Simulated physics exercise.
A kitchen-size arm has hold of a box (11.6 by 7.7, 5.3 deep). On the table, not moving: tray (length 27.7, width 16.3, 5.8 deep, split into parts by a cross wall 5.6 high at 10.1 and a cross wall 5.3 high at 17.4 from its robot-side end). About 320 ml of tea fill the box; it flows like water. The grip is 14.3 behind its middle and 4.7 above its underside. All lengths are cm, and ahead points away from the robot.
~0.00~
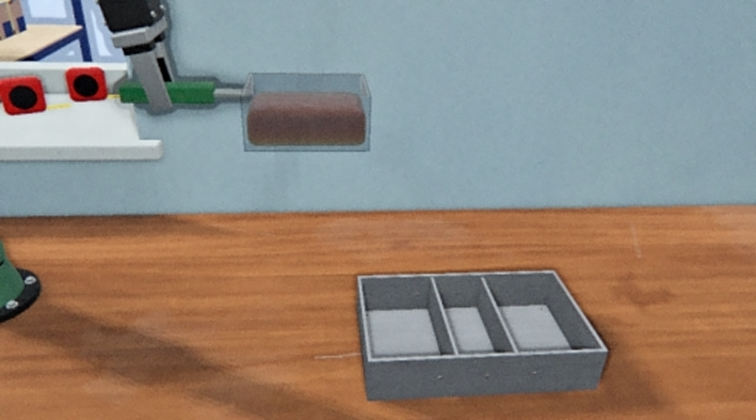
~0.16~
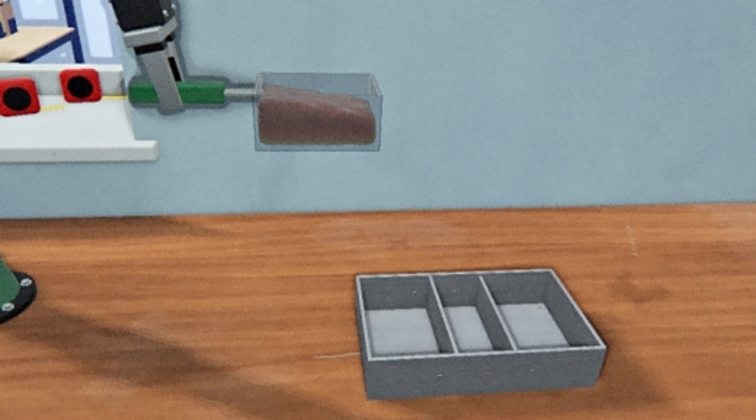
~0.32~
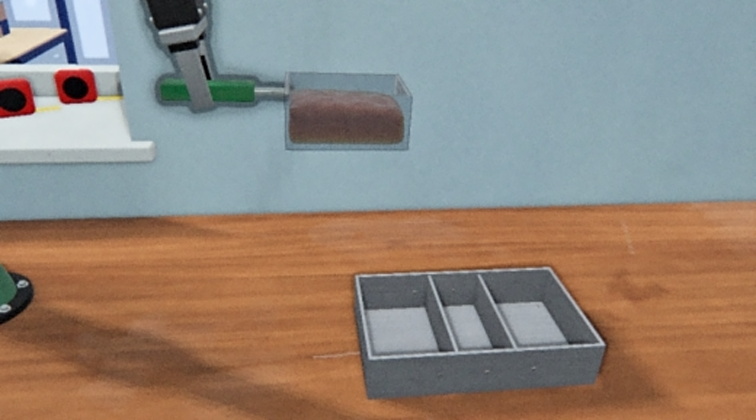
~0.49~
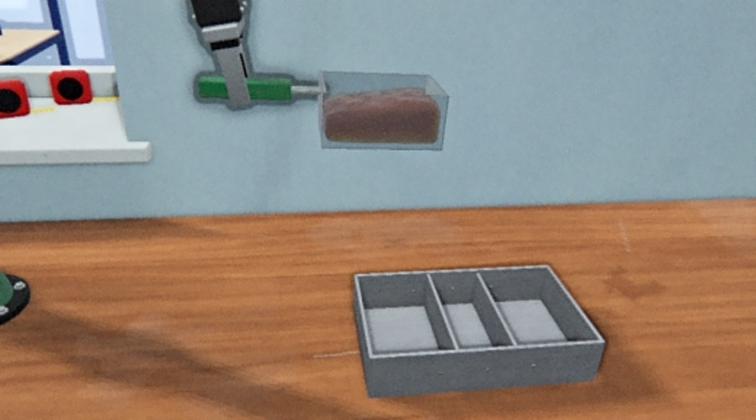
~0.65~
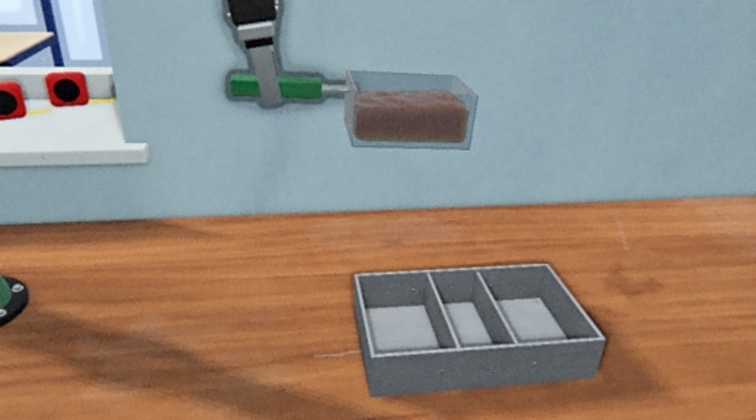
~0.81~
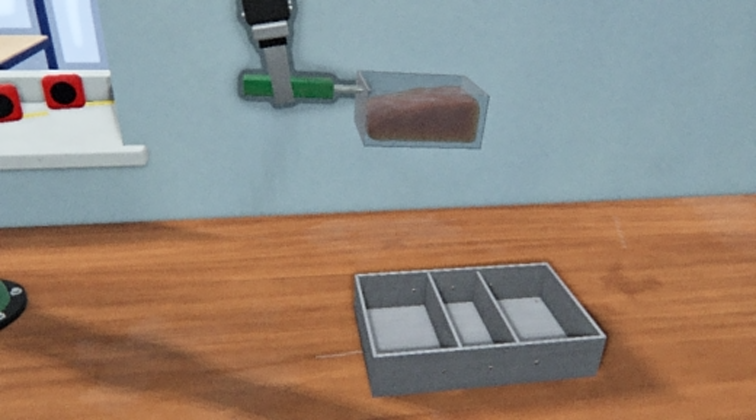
A robot arm carrying a clear box of sloshing brown tea rightward above a still, divided grey tray on a wooden table.
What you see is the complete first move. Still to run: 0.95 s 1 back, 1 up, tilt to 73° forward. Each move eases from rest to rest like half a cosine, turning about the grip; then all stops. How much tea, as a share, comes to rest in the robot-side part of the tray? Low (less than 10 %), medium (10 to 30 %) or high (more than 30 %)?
Share in the robot-side part of the tray: High (more than 30 %).
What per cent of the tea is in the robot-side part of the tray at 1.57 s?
Near 35 %.
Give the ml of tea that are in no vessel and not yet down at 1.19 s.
About 0 ml.
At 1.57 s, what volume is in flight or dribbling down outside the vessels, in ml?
Some 50 ml.
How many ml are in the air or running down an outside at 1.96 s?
Some 25 ml.
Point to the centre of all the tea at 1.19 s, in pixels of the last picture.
Around (404, 162).
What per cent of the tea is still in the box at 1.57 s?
About 40 %.
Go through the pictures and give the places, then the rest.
The box floor at (308, 133), level; upper third of the tea around (308, 105), from x 250 to 365, top at y 95; 325 ml in the box, in the first frame.
The box floor at (317, 133), level; upper third of the tea around (301, 103), from x 260 to 375, top at y 85, in the second frame.
The box floor at (345, 132), tilted 1° forward; upper third of the tea around (340, 104), from x 290 to 405, top at y 90, in the third frame.
The box floor at (377, 132), tilted 2° forward; upper third of the tea around (390, 103), from x 325 to 440, top at y 90, in the fourth frame.
The box floor at (404, 131), tilted 3° forward; upper third of the tea around (410, 102), from x 350 to 470, top at y 90, in the fifth frame.
The box floor at (415, 131), tilted 3° forward; upper third of the tea around (431, 102), from x 360 to 480, top at y 90; 325 ml in the box, in the sixth frame.
After 1.19 s, tilted 27° forward, liquid up to 29 above the table; 320 ml in the box.
After 1.57 s, tilted 66° forward, liquid up to 32 above the table; 135 ml in the box, 110 ml in the robot-side part, 30 ml in the middle part, 50 ml in the air or running down outside.
After 1.96 s, tilted 73° forward, liquid up to 72 above the table; 170 ml in the robot-side part, 60 ml in the box, 35 ml on the table or floor, 30 ml in the middle part, 25 ml in the air or running down outside.
After 2.76 s, tilted 73° forward, liquid up to 18 above the table; 180 ml in the robot-side part, 65 ml on the table or floor, 45 ml in the box, 30 ml in the middle part.
In the end, 180 ml in the robot-side part, 65 ml on the table or floor, 45 ml in the box, 30 ml in the middle part. That is 56 % in the robot-side part of the tray.
